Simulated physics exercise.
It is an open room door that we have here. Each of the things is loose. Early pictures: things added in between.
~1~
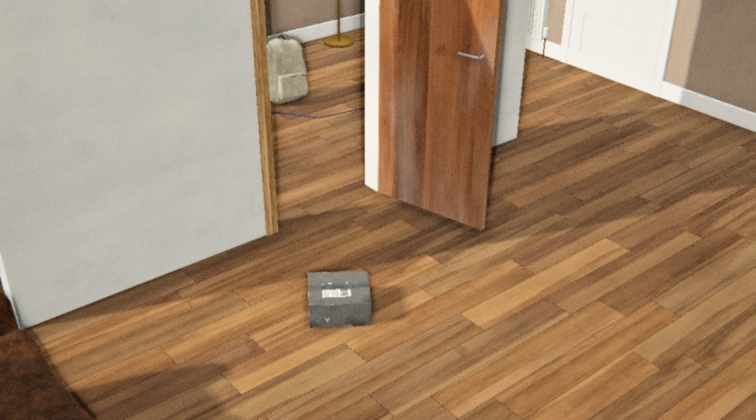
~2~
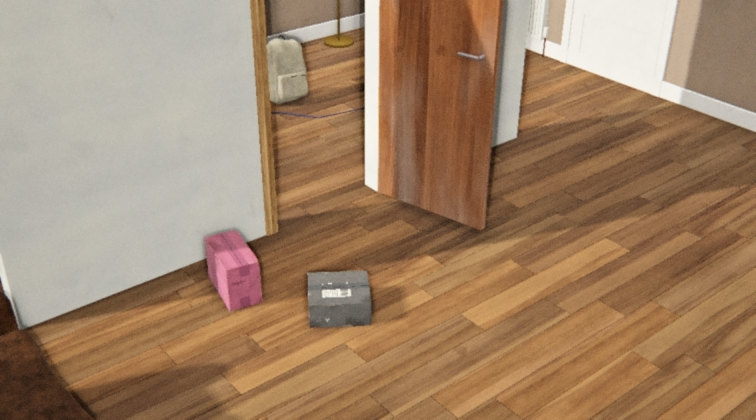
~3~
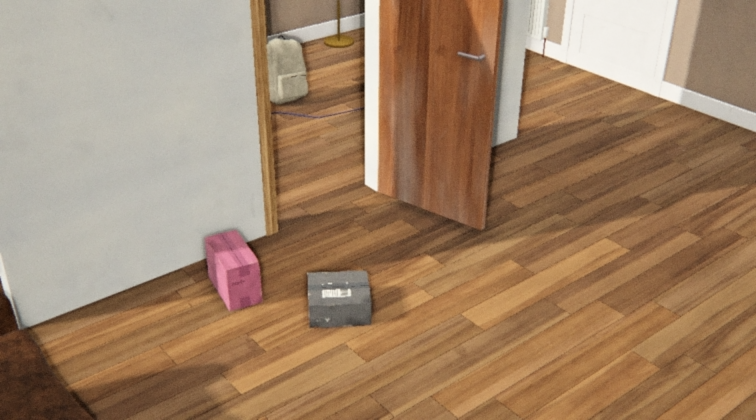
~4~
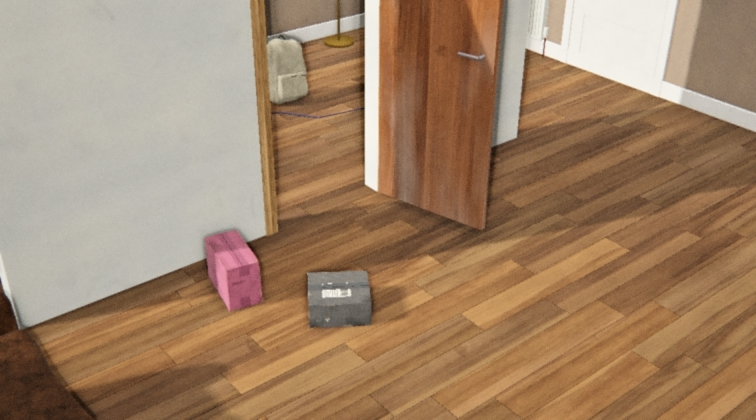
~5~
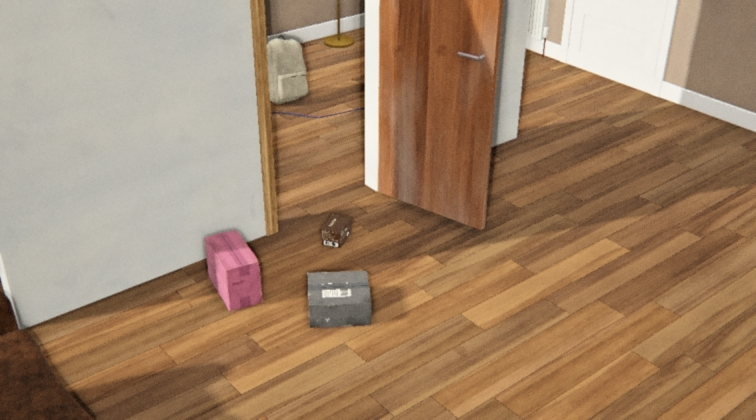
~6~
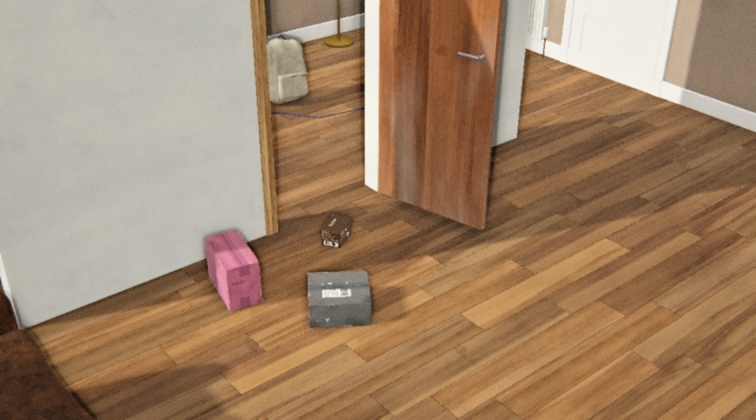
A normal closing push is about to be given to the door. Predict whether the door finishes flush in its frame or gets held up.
My guess is that the door will fill its doorway.
Then, 1.60 s on from there, door 50° open.
Then, 2.30 s on from there, door 16° open; brown box shifted about its own width near (309, 222).
In the end, door 0° open; moved from the start, brown box; the other 2 unmoved. At the end, from the last picture's camera, brown box near (288, 210).
